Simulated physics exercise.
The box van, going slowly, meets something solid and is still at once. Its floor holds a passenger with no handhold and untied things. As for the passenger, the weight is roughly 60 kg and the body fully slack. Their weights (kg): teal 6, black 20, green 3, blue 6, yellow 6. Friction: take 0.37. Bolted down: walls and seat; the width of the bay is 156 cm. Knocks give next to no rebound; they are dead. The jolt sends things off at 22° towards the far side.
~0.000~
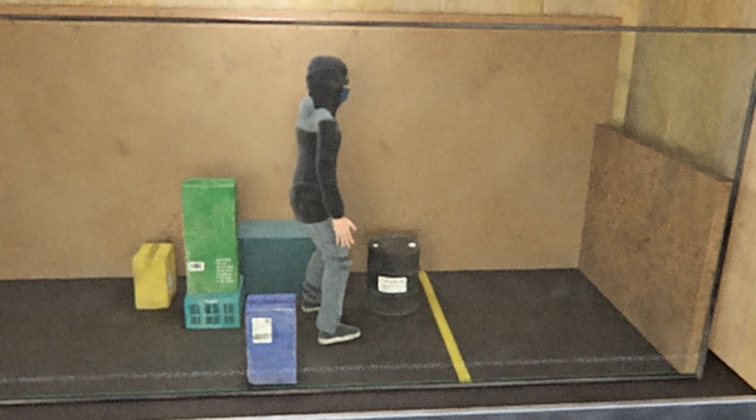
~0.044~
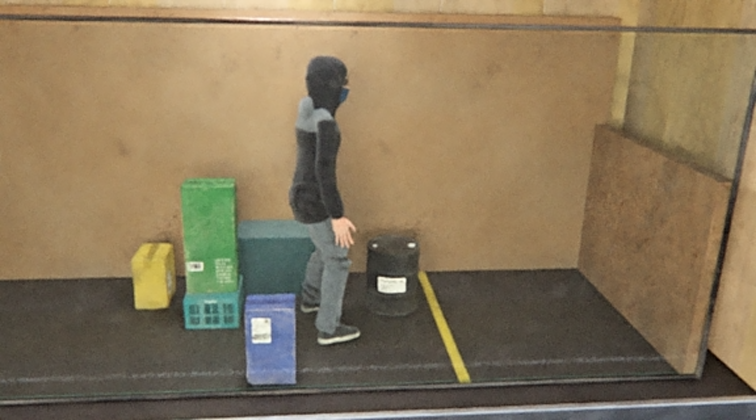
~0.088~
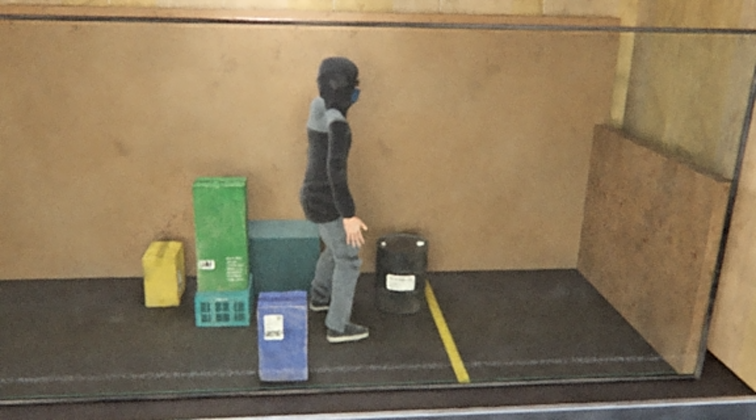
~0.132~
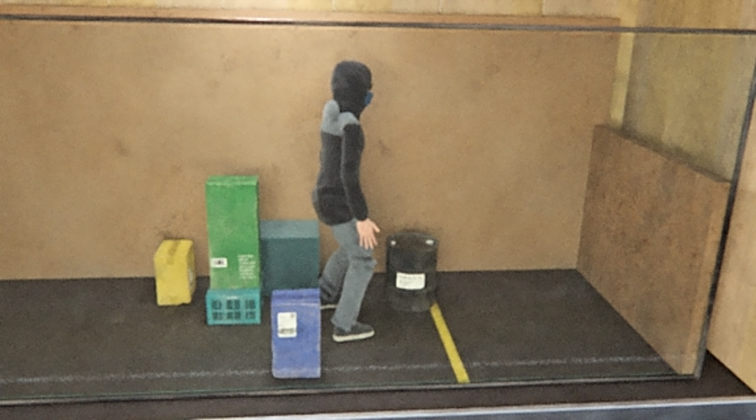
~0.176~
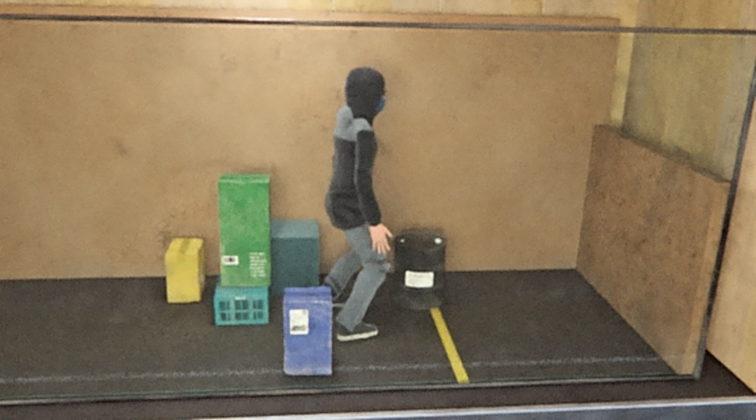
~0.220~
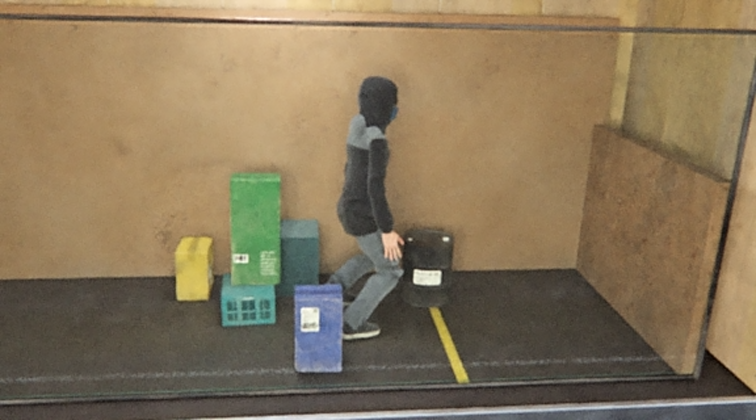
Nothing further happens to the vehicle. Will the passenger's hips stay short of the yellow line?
Yes. It does not overrun the line.
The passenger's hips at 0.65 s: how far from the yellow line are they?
Roughly 20 cm short.
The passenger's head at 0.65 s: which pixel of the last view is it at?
I'd put it around pixel (480, 217).
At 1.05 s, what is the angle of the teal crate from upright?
The angle from upright is close to 0°.
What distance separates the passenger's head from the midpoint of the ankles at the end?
Roughly 60 cm.
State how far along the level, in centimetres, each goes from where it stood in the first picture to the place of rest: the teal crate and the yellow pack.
Teal crate: 25; yellow pack: 45.
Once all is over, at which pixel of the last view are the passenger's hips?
Close to (381, 259).
After 0.40 s the passenger's hips are 24 cm short of the yellow line, near (400, 252) in the last picture's view; the passenger's head 9 cm short of the yellow line.
After 0.65 s the passenger's hips are 20 cm short of the yellow line, near (402, 247) in the last picture's view; the passenger's head 35 cm past the yellow line.
After 1.05 s the passenger's hips are 18 cm short of the yellow line, near (405, 245) in the last picture's view.
By 3.3 s, teal crate stops short of the yellow line; black drum crosses the yellow line; green tall box stops short of the yellow line; blue pack stops short of the yellow line; yellow pack stops short of the yellow line; passenger's hips stop short of the yellow line.
